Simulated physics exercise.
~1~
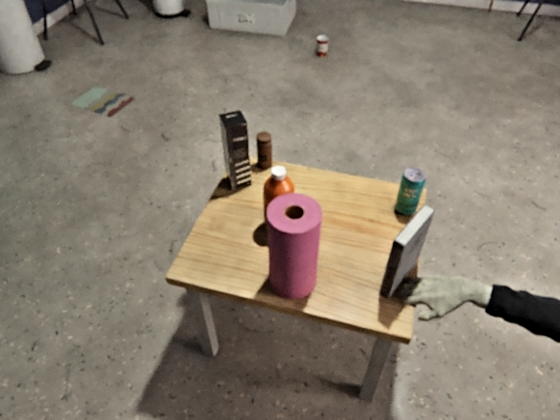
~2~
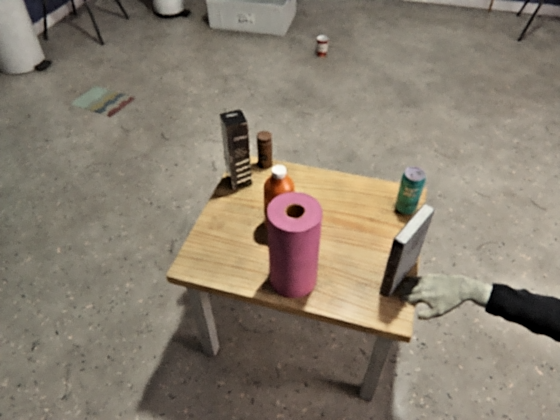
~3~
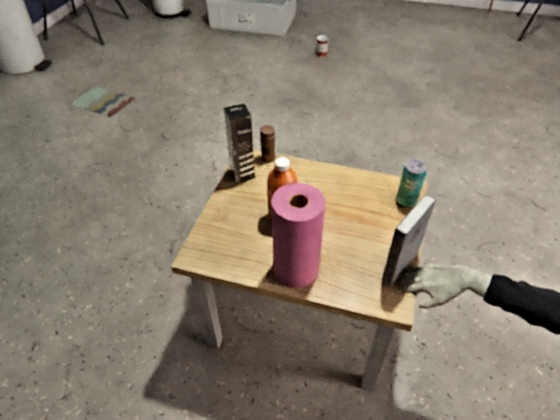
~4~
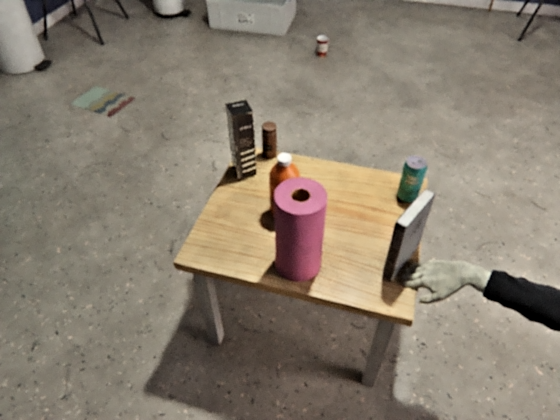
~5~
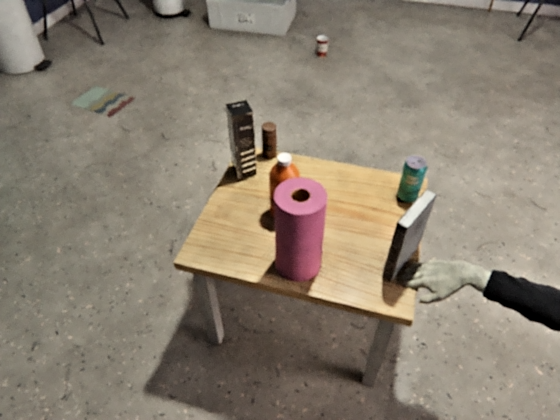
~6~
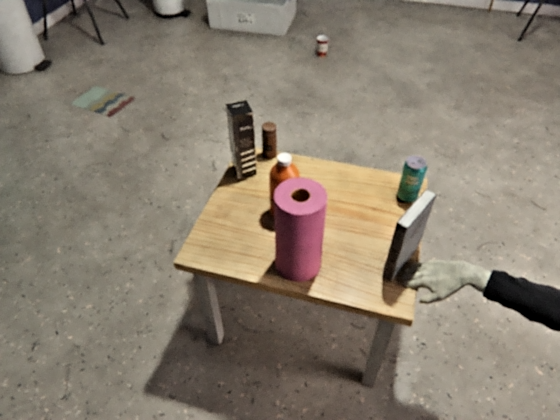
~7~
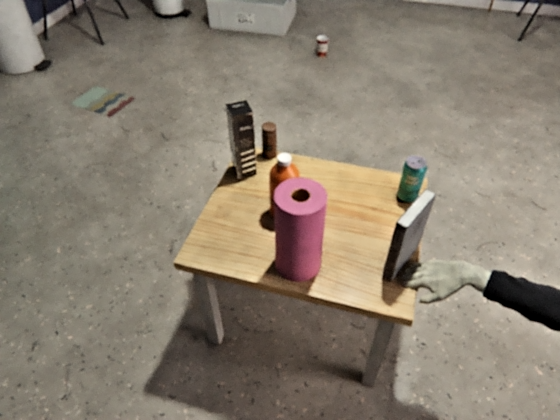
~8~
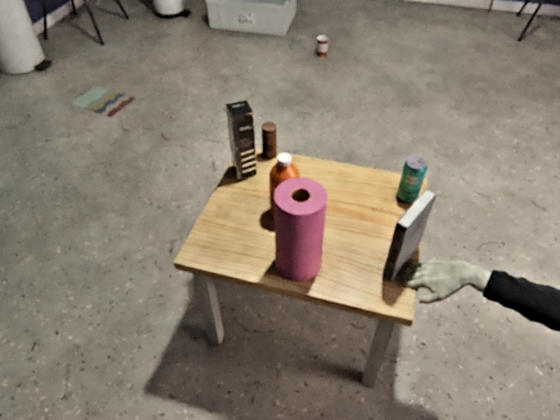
In the video, a gloved hand at the right edge of a small wooden table shifts it slightly away, carrying a pink roll, an orange bottle, a black carton, a brown shaker, a turquoise can and a grey book, which all remain upright as the table rests still.
